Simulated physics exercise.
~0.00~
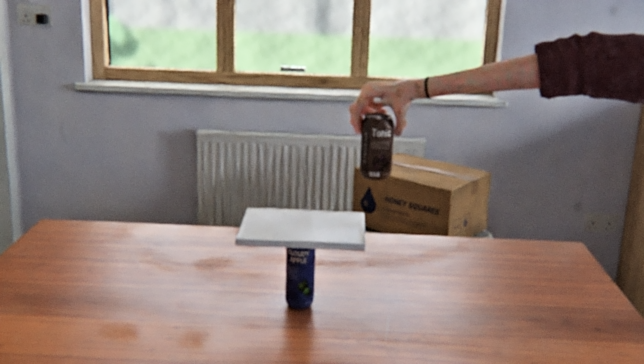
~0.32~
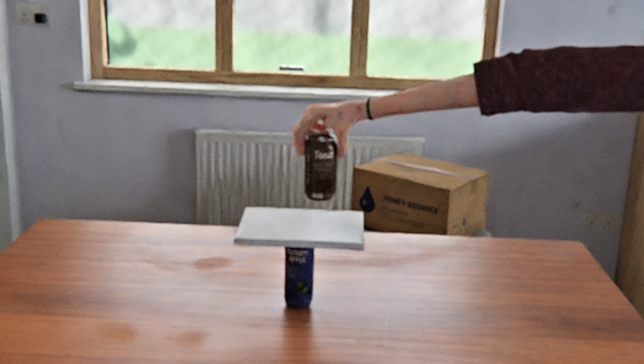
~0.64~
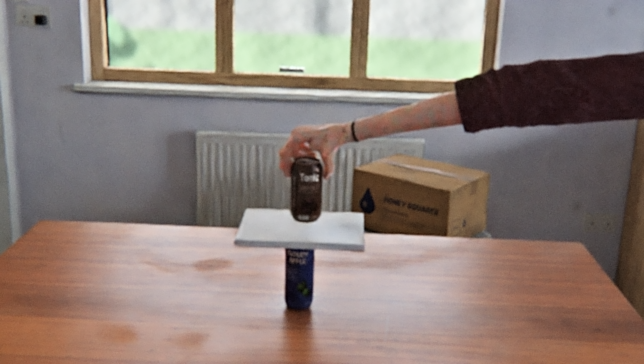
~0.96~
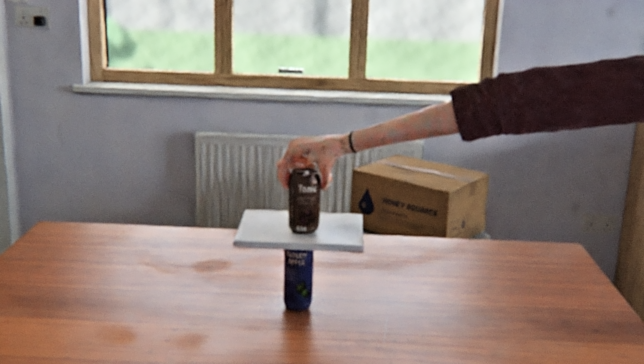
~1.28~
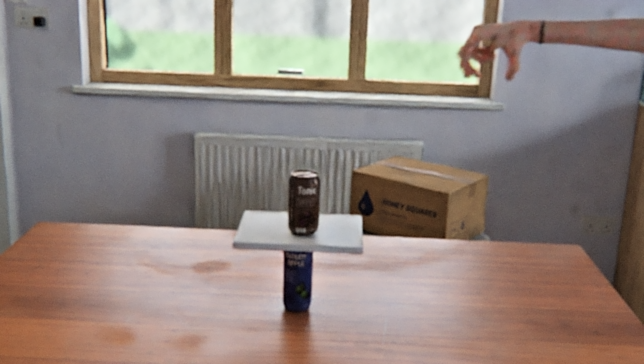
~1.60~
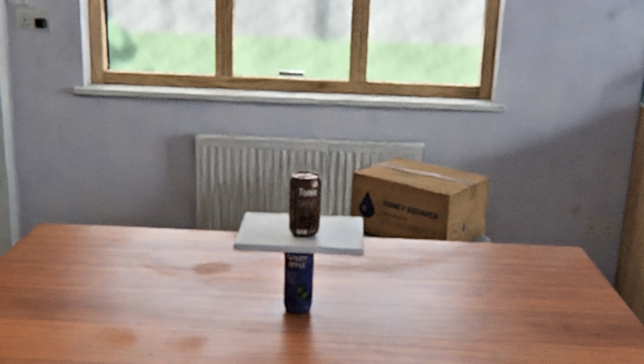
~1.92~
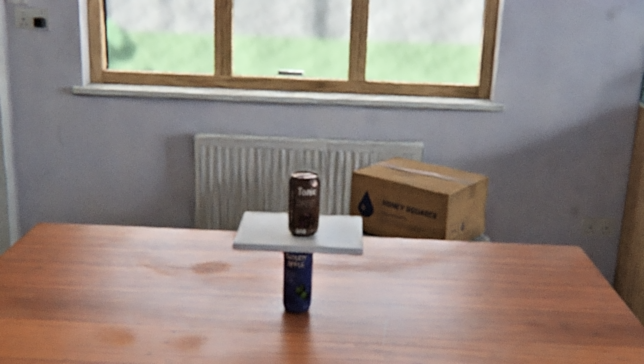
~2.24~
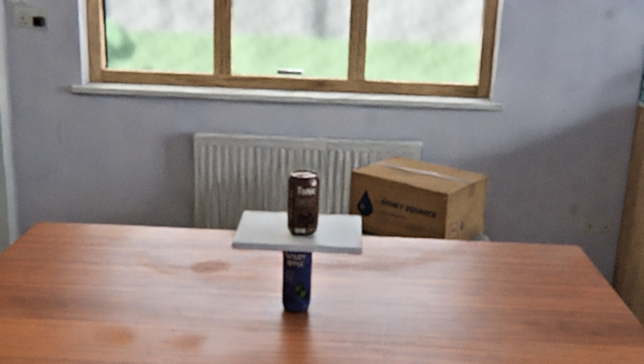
In a room with a wide window and a white radiator, a slightly swaying camera looks across a reddish-brown wooden table from the front. A blue can stands upright near the middle, with a flat white lid balanced on top, and a cardboard box sits behind the table to the right. An arm in a dark sleeve reaches in from the right, carrying a brown can leftward over the lid. The hand lowers the can upright onto the lid, lets go and draws back out to the right. The stack holds, with the brown can, lid and blue can standing still.
